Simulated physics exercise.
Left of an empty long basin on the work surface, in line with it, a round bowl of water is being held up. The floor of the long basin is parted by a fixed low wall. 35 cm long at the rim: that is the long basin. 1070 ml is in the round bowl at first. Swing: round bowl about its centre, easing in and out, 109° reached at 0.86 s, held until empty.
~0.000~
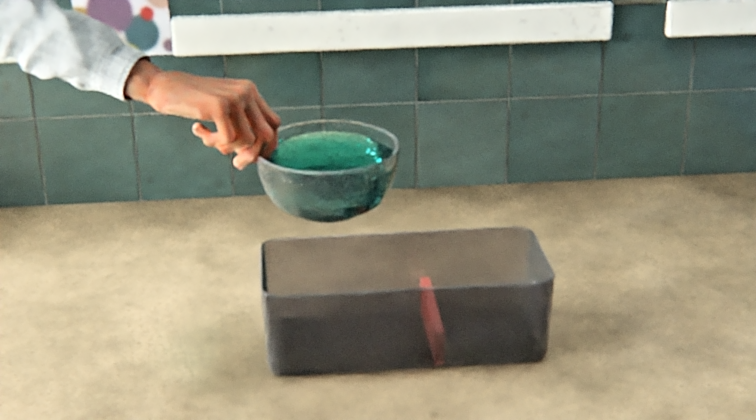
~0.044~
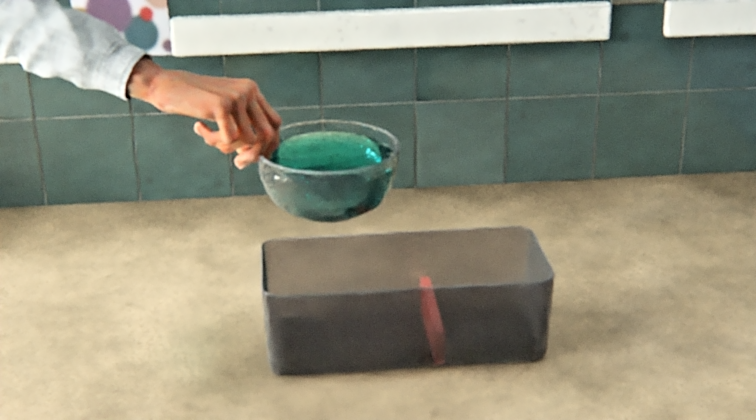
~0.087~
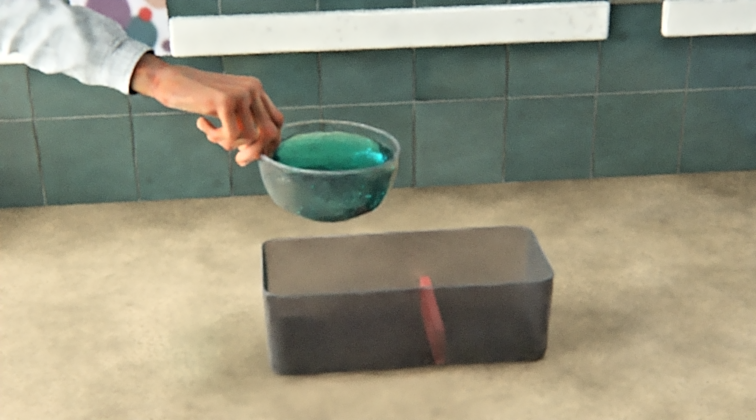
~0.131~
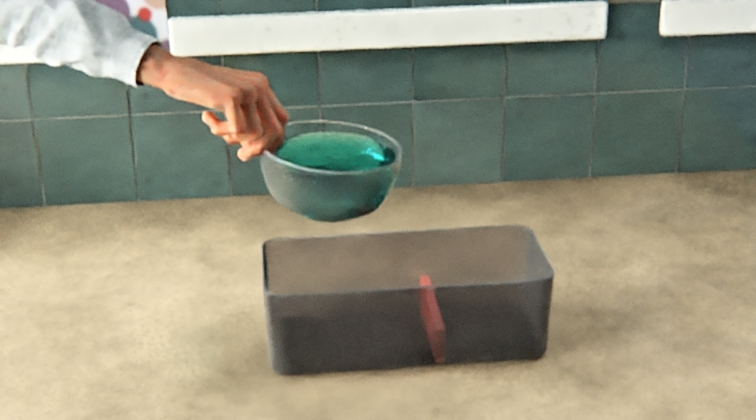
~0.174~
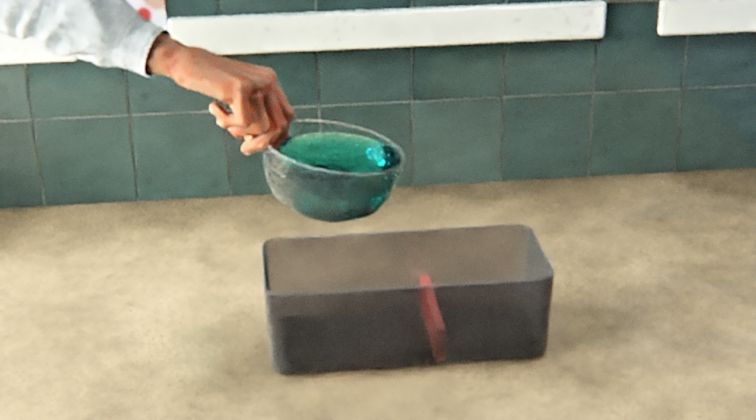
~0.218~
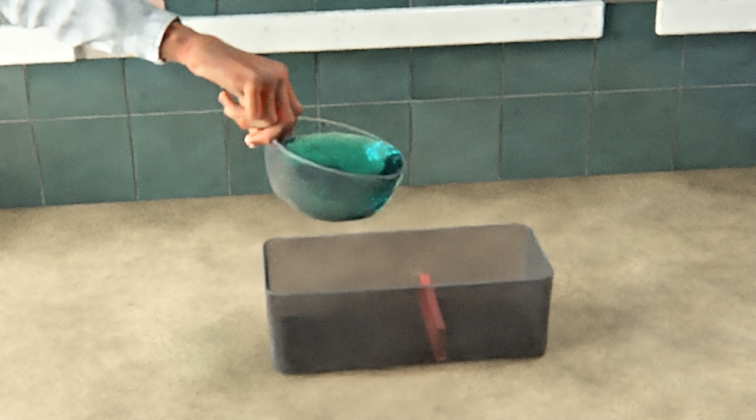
A hand holds a glass bowl of green liquid above a basin, gradually tilting it right.
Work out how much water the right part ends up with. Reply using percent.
I would put it at 51 per cent.
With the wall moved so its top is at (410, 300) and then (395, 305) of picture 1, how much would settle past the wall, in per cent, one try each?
I'd say 75 percent on the first go, 80 percent on the next.
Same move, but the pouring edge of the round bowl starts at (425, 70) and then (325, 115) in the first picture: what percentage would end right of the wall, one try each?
65 in a hundred, followed by 10 in a hundred.
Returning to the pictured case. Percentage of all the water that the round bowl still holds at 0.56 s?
About 32 per cent.
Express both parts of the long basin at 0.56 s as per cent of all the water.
Left roughly 3, right roughly 28.
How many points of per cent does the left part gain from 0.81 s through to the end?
About 9 percent, give or take.
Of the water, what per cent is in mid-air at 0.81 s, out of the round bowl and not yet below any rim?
Roughly 10 %.
By 0.56 s the tilt is 80° and 33 per cent is still to pour, 3 is left of the wall and 28 right of it.
By 0.81 s the tilt is 108° and 1 per cent is still to pour, 38 is left of the wall and 50 right of it.
By 1.07 s the tilt is 109° and 0 per cent is still to pour, 44 is left of the wall and 53 right of it.
By 1.36 s the tilt is 109° and 0 per cent is still to pour, 47 is left of the wall and 51 right of it.
At rest 47 per cent lies left of the wall, 51 right of it and 3 outside.
